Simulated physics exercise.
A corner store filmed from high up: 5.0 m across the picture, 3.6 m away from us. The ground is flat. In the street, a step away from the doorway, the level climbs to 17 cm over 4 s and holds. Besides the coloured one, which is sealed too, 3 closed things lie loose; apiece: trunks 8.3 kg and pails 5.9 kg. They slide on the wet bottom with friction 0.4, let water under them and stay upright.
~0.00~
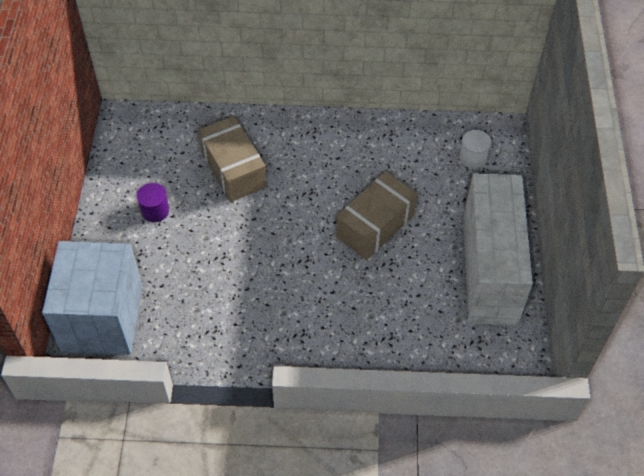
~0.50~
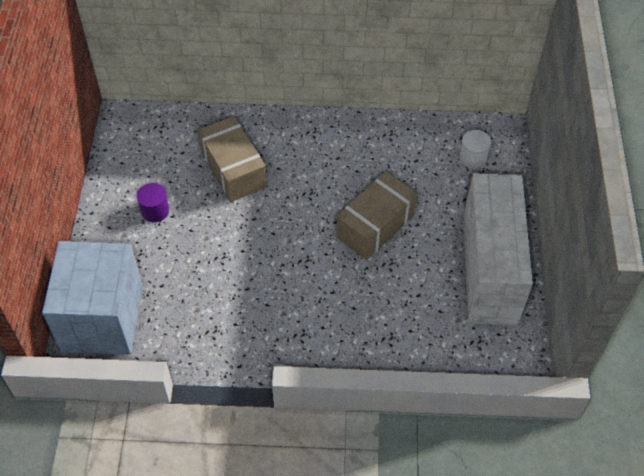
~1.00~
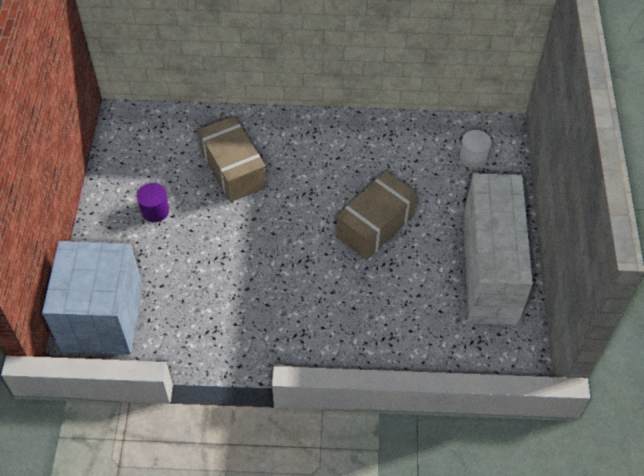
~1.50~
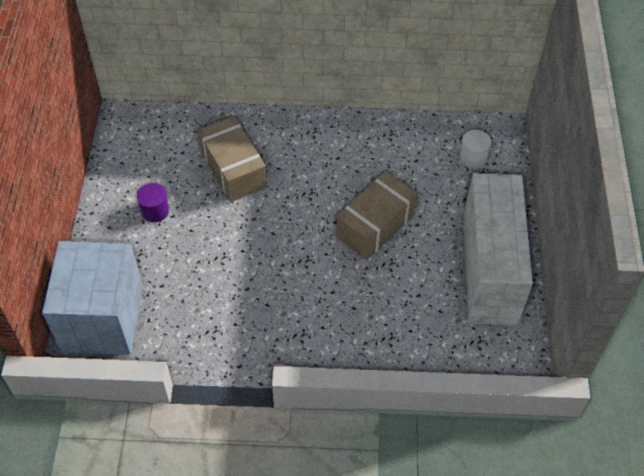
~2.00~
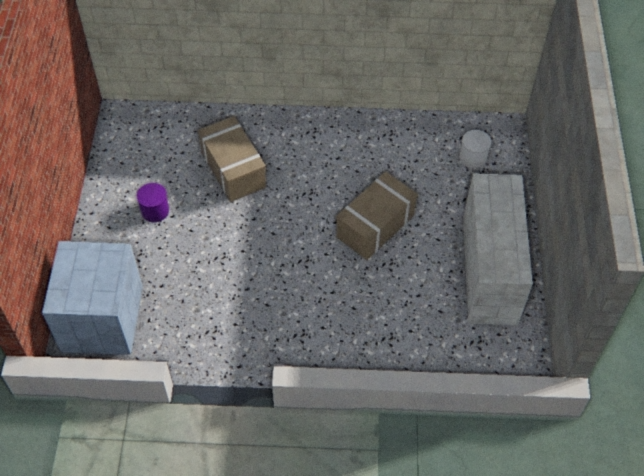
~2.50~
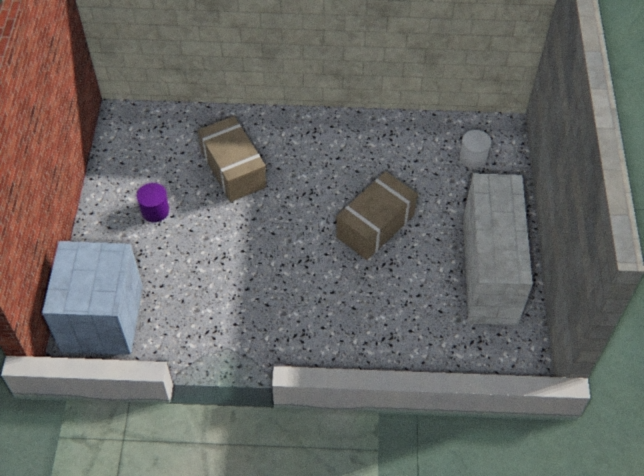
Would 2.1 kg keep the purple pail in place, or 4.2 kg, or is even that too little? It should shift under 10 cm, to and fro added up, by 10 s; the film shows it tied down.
For it, neither load is enough.
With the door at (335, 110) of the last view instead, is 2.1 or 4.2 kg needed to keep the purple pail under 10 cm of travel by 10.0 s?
In that case the lower weight is enough.
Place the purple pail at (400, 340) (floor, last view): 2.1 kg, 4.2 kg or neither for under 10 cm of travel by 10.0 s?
The smaller is enough.
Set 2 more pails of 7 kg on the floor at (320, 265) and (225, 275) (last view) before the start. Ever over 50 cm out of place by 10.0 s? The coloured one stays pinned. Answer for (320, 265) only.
Answer: Less.
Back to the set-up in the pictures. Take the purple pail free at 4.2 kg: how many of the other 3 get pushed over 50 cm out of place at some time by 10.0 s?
1 of them.
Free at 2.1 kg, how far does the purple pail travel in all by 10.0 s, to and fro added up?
Some 200 cm in all.
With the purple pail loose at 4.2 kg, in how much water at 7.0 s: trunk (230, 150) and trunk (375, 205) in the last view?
About 5 and 2 cm.
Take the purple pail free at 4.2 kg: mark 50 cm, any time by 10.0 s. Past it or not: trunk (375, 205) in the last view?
It is under.
After 3.5 s the purple pail would be 0 cm from its start with 2.1 kg and 0 cm from its start with 4.2 kg; 0 cm of water round it then.
After 4.5 s the purple pail would be 0 cm from its start with 2.1 kg and 0 cm from its start with 4.2 kg; 1 cm of water round it then.
After 7.0 s the purple pail would be 141 cm from its start with 2.1 kg and 47 cm from its start with 4.2 kg; 3 cm of water round it then.
After 10.0 s the purple pail would be 114 cm from its start with 2.1 kg and 78 cm from its start with 4.2 kg; 8 cm of water round it then.
